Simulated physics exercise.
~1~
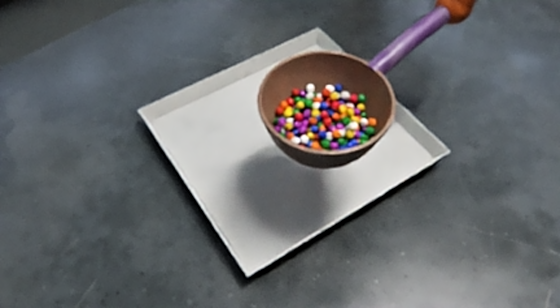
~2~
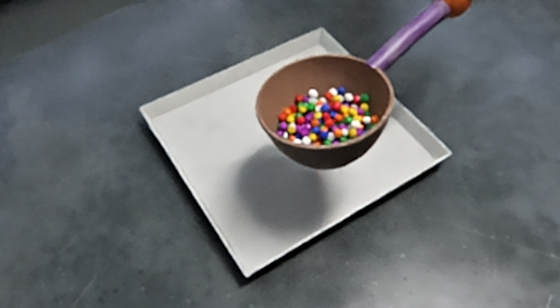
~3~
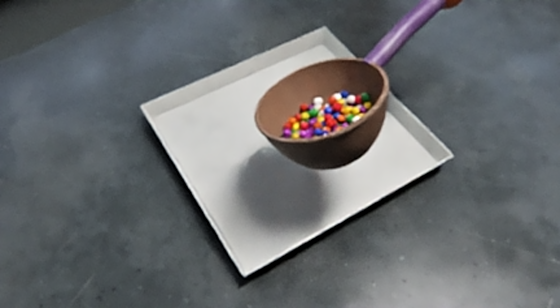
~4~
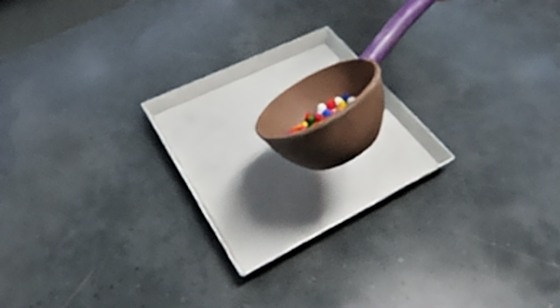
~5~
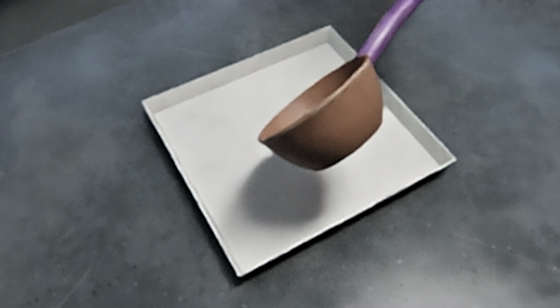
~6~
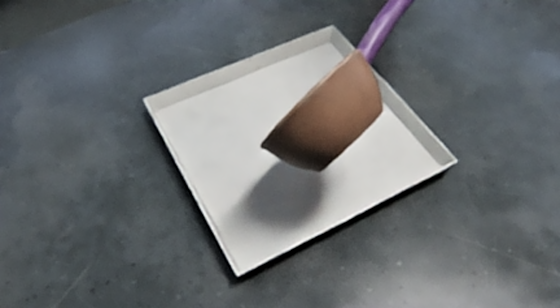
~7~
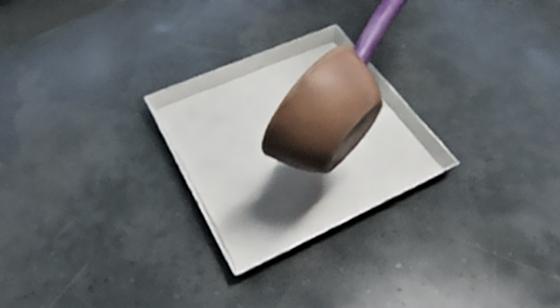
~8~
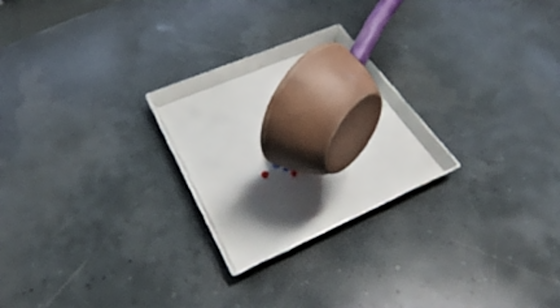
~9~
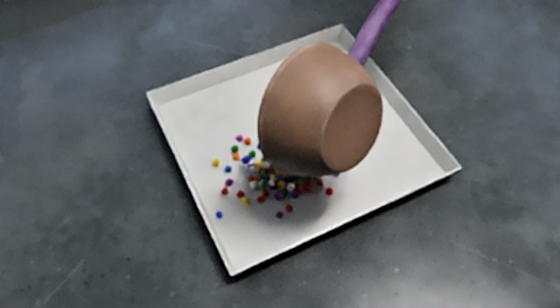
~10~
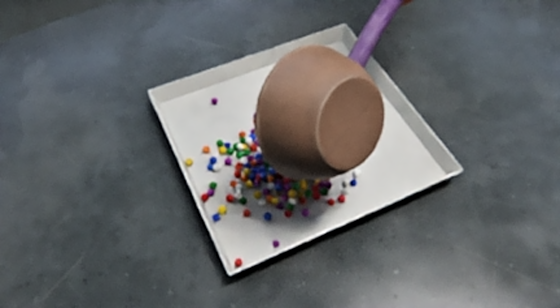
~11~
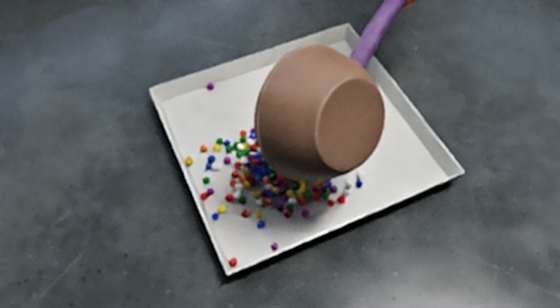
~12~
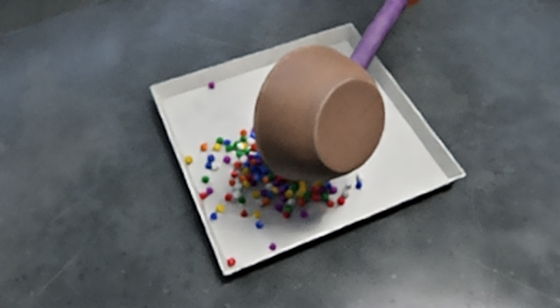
Multicoloured plastic beads tumbling from a tilting brown ladle with a purple handle, scattering and settling across a square white tray.
